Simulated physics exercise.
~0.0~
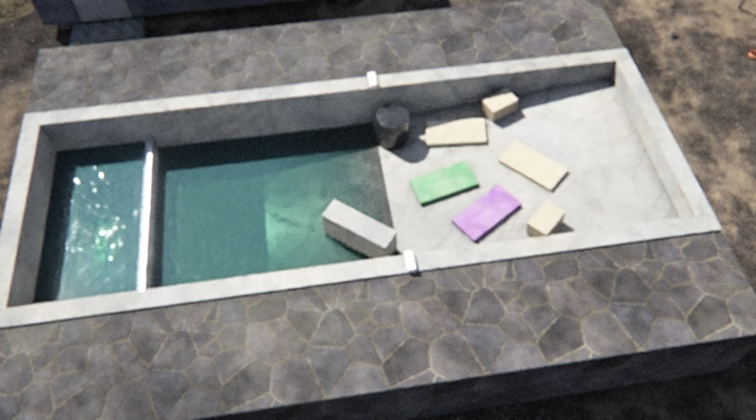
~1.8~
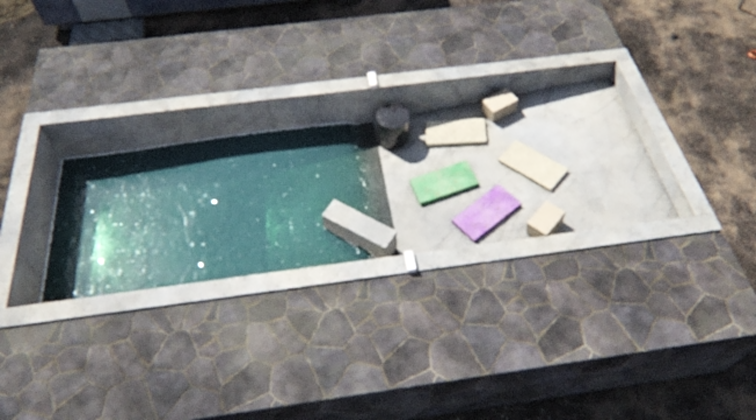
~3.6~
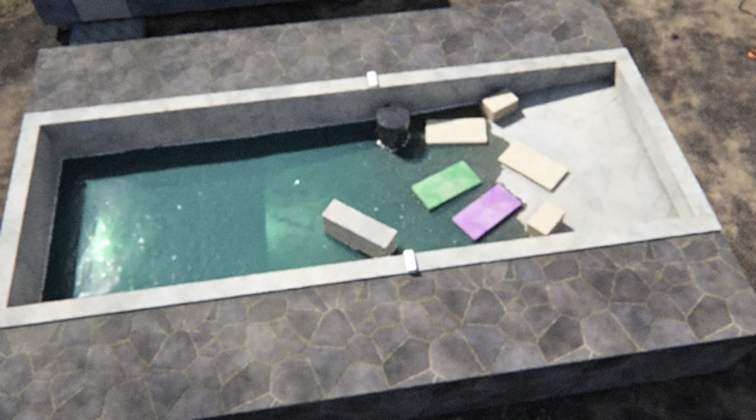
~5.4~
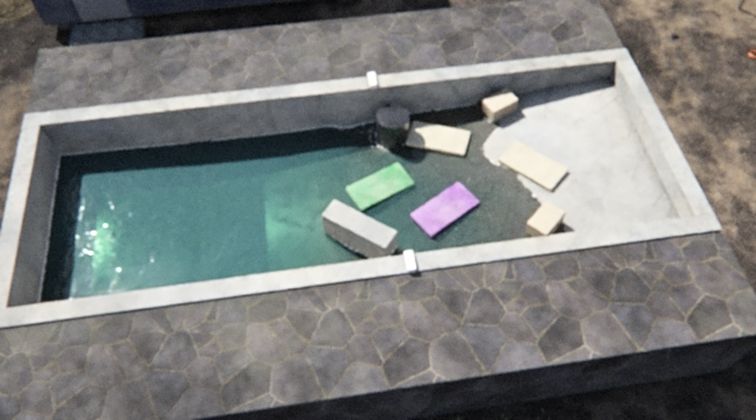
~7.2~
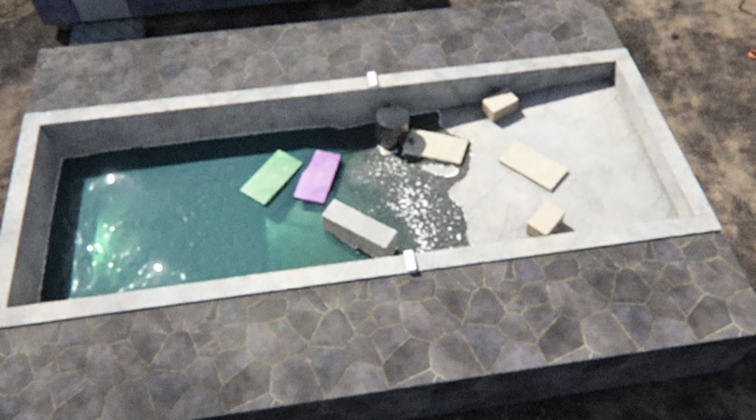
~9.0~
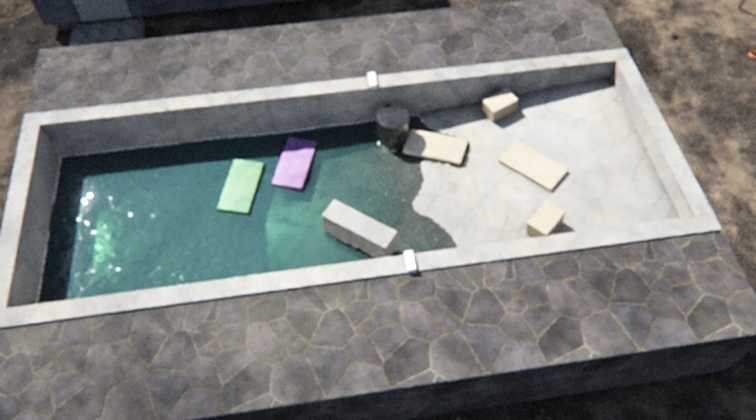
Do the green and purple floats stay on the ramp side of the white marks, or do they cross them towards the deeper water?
Both the green float and the purple float cross the line of the white marks, and they end up afloat in the deeper water on the left.
